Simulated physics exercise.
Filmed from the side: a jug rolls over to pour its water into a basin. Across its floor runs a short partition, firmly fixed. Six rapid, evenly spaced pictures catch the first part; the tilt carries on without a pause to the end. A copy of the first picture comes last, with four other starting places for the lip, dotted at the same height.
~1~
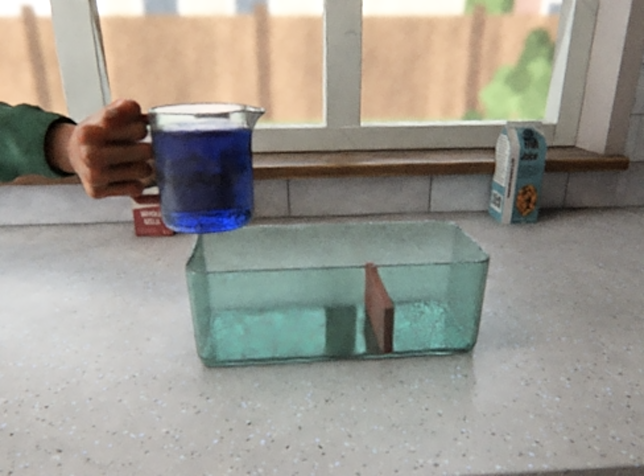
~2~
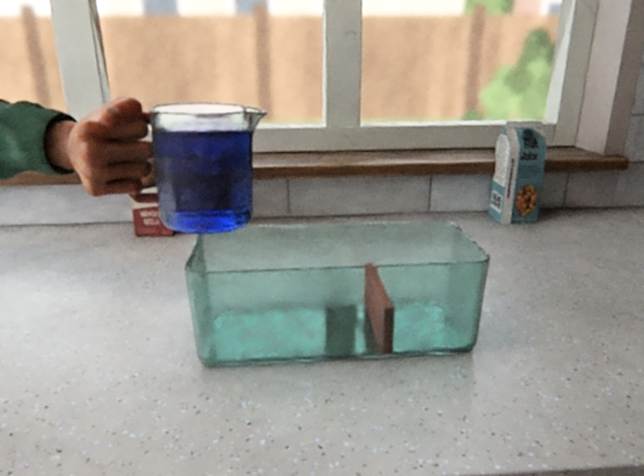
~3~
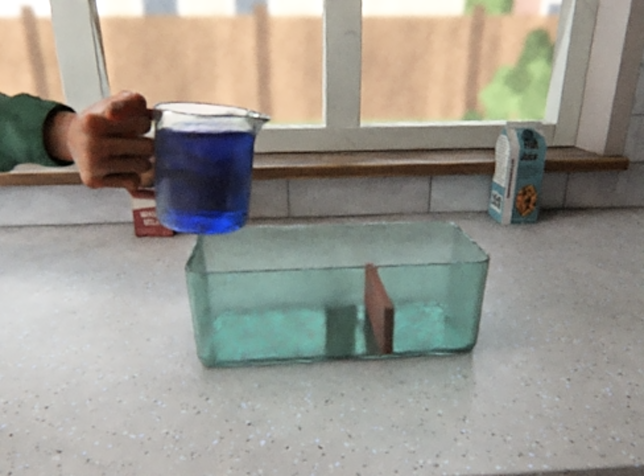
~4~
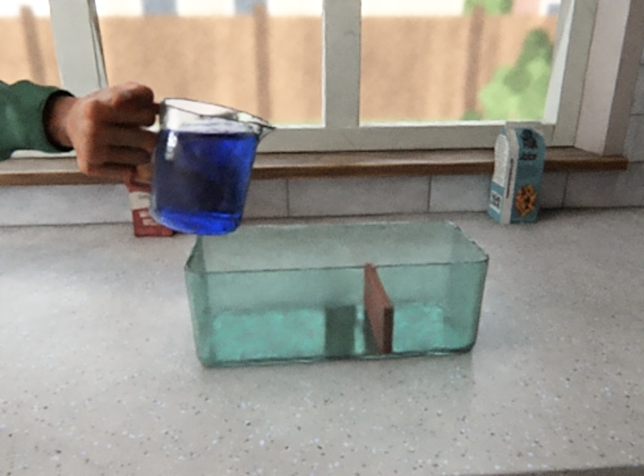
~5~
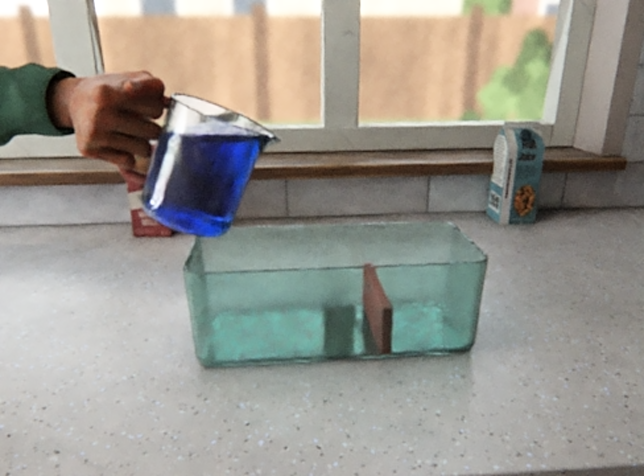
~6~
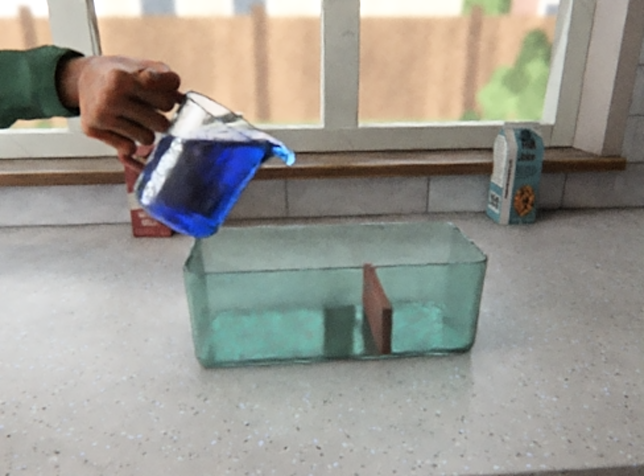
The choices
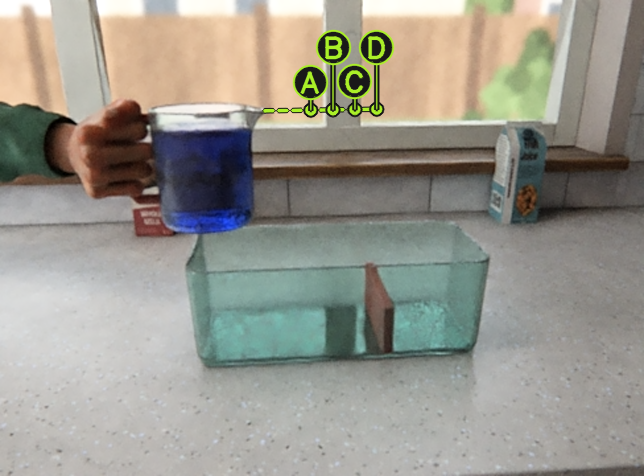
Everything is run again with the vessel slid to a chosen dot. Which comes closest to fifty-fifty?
Place B.
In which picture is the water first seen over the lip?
Picture 6.
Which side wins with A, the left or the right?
The left one.
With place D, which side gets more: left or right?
The right side.
In lime, A at (310, 110); B at (333, 109); C at (354, 109); D at (376, 109).
With A, about 84 % ends left of the wall and 15 % right of it.
With B, about 47 % ends left of the wall and 53 % right of it.
With C, about 18 % ends left of the wall and 81 % right of it.
With D, about 13 % ends left of the wall and 85 % right of it.
